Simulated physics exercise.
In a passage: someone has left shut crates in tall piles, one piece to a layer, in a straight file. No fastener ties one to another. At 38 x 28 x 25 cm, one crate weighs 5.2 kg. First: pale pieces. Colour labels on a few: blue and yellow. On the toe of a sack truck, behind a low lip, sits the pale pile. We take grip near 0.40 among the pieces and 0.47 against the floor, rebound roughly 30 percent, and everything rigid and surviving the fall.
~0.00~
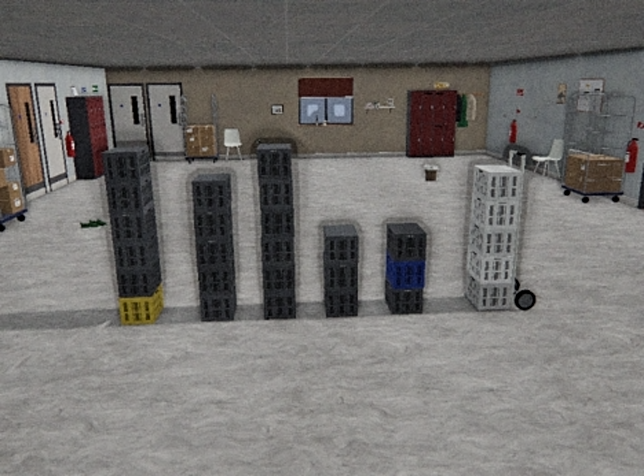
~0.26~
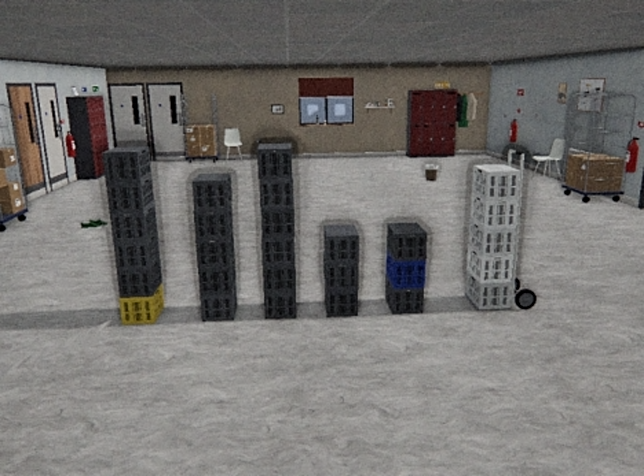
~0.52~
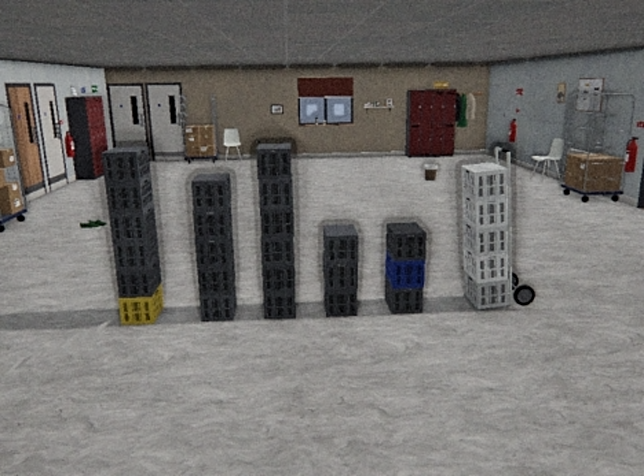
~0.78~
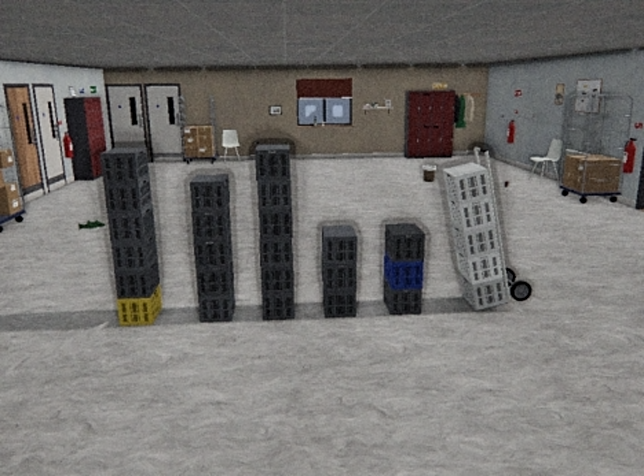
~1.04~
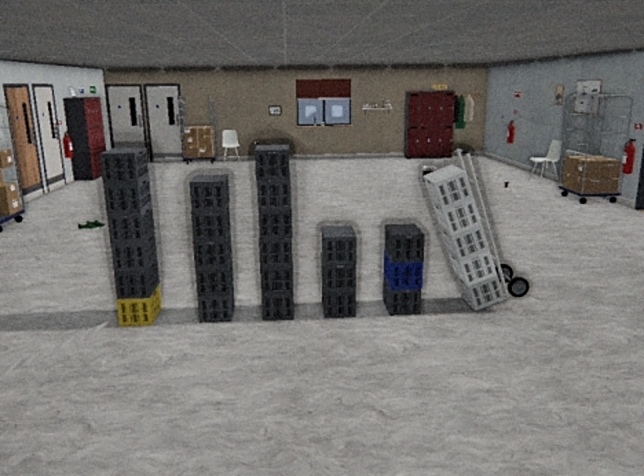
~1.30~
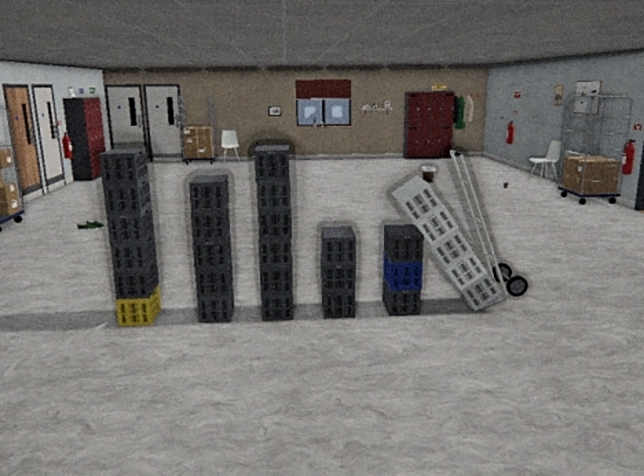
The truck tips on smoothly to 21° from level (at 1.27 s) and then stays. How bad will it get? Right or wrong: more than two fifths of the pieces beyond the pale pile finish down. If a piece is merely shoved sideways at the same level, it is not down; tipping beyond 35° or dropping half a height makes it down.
Wrong, it is less than two fifths.
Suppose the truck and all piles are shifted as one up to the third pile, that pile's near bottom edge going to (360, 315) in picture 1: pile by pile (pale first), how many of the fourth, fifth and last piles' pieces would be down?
After that shift, the fourth pile would have 0 down, the fifth 0 and the last 0.
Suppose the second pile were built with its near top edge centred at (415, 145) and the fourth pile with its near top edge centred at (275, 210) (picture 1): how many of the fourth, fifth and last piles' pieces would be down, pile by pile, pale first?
Pile by pile that makes fourth 3, fifth 5, last 6.
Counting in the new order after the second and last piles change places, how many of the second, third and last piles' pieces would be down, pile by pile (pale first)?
Down per pile: Second 6, third 3, last 3.
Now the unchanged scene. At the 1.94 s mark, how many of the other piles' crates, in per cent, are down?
0 %.
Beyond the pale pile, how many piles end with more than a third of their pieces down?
I make it 0 of the piles.
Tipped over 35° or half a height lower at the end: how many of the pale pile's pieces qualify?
5 of them.
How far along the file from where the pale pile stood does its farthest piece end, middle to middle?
Something like 130 cm along the file.
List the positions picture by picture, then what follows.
In the first picture (places mark the middle of the side facing us), truck frame (521, 187) 0° forward; blue crate (409, 275); yellow crate (136, 311); the rest undisturbed.
Truck frame (520, 186) 1° forward; yellow crate (137, 311), in the second picture.
Truck frame (509, 184) 5° forward, top of the pale pile leaning 5°; yellow crate (136, 311); the rest undisturbed, in the third picture.
Truck frame (491, 183) 12° forward, top of the pale pile leaning 12°; yellow crate (135, 312); the rest undisturbed, in the fourth picture.
Truck frame (476, 184) 19° forward, top of the pale pile leaning 21°; yellow crate (134, 312); the rest undisturbed, in the fifth picture.
Truck frame (470, 185) 21° forward, top of the pale pile leaning 35°; blue crate (407, 277); yellow crate (134, 313); the rest undisturbed, in the sixth picture.
After 1.42 s, 5 of the pale pile down; none of the 23 other crates down, 1 disturbed.
After 1.64 s, 5 of the pale pile down; none of the 23 other crates down, 3 disturbed; blue crate leaning 5°.
After 1.94 s, 5 of the pale pile down; none of the 23 other crates down, 4 disturbed; blue crate leaning 18°.
At rest (2.8 s), 5 of the pale pile down; none of the 23 other crates down, 5 disturbed; blue crate leaning 23°; yellow crate unmoved. That is 0 per cent. As the last picture would show them, middles, blue crate near (376, 271), yellow crate near (140, 304).
